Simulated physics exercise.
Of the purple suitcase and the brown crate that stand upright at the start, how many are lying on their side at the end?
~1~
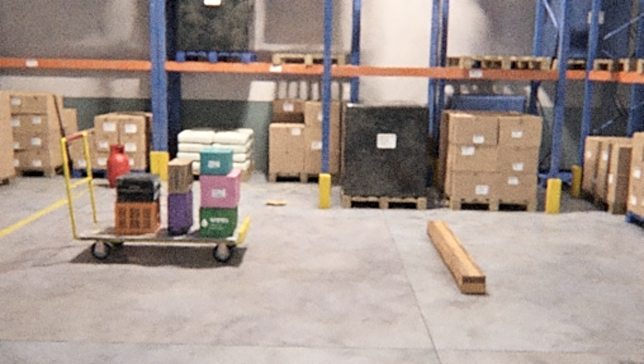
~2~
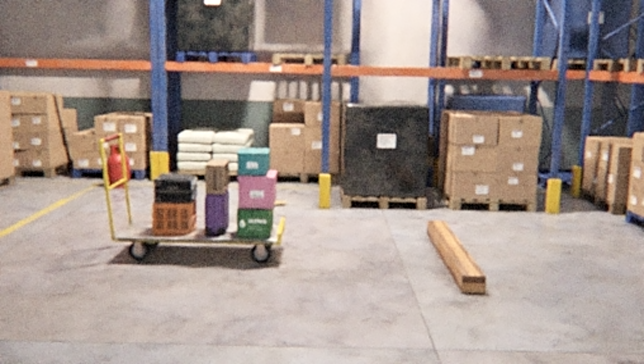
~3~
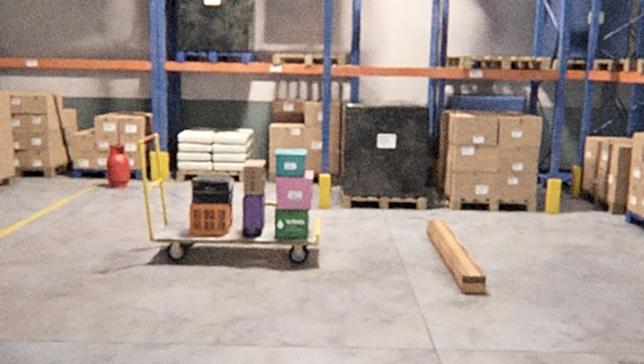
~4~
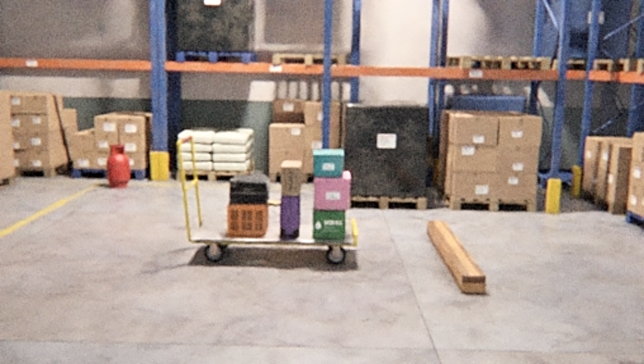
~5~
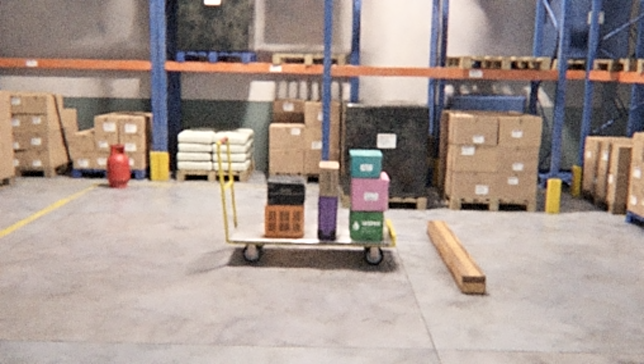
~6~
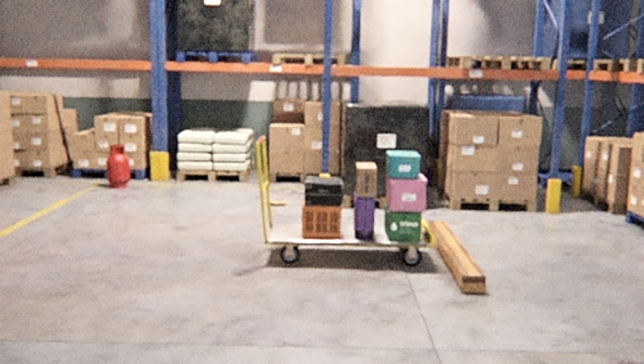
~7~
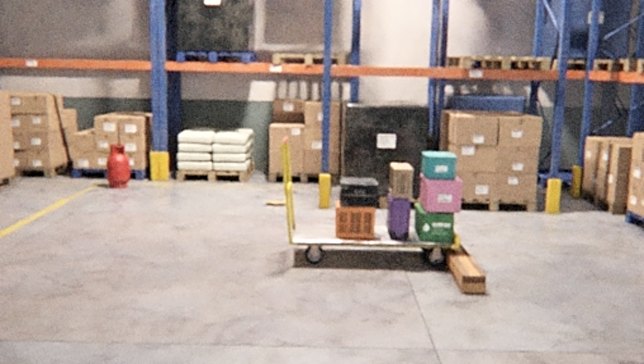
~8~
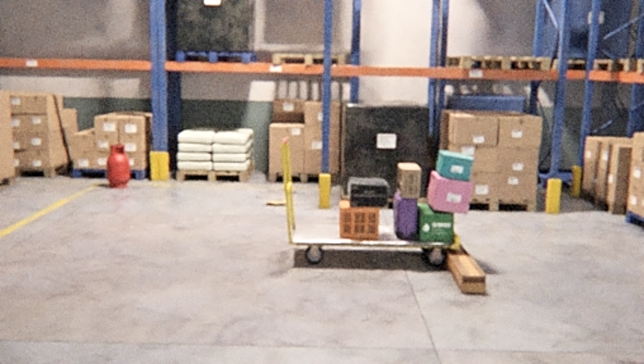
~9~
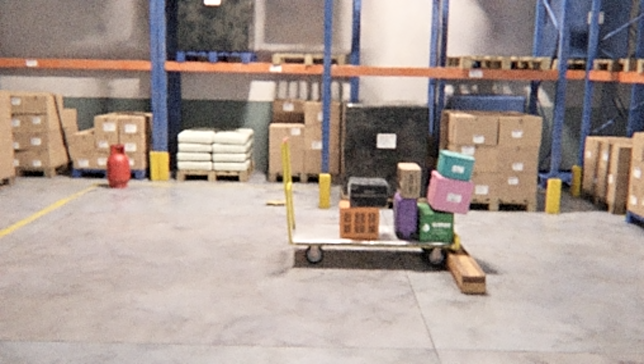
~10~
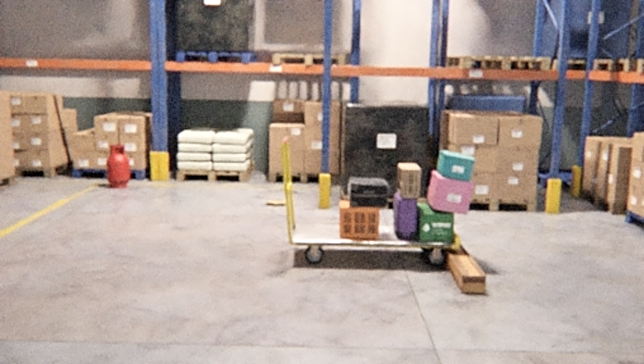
None of them are lying on their side. The purple suitcase and the brown crate are both still upright on the trolley at the end.
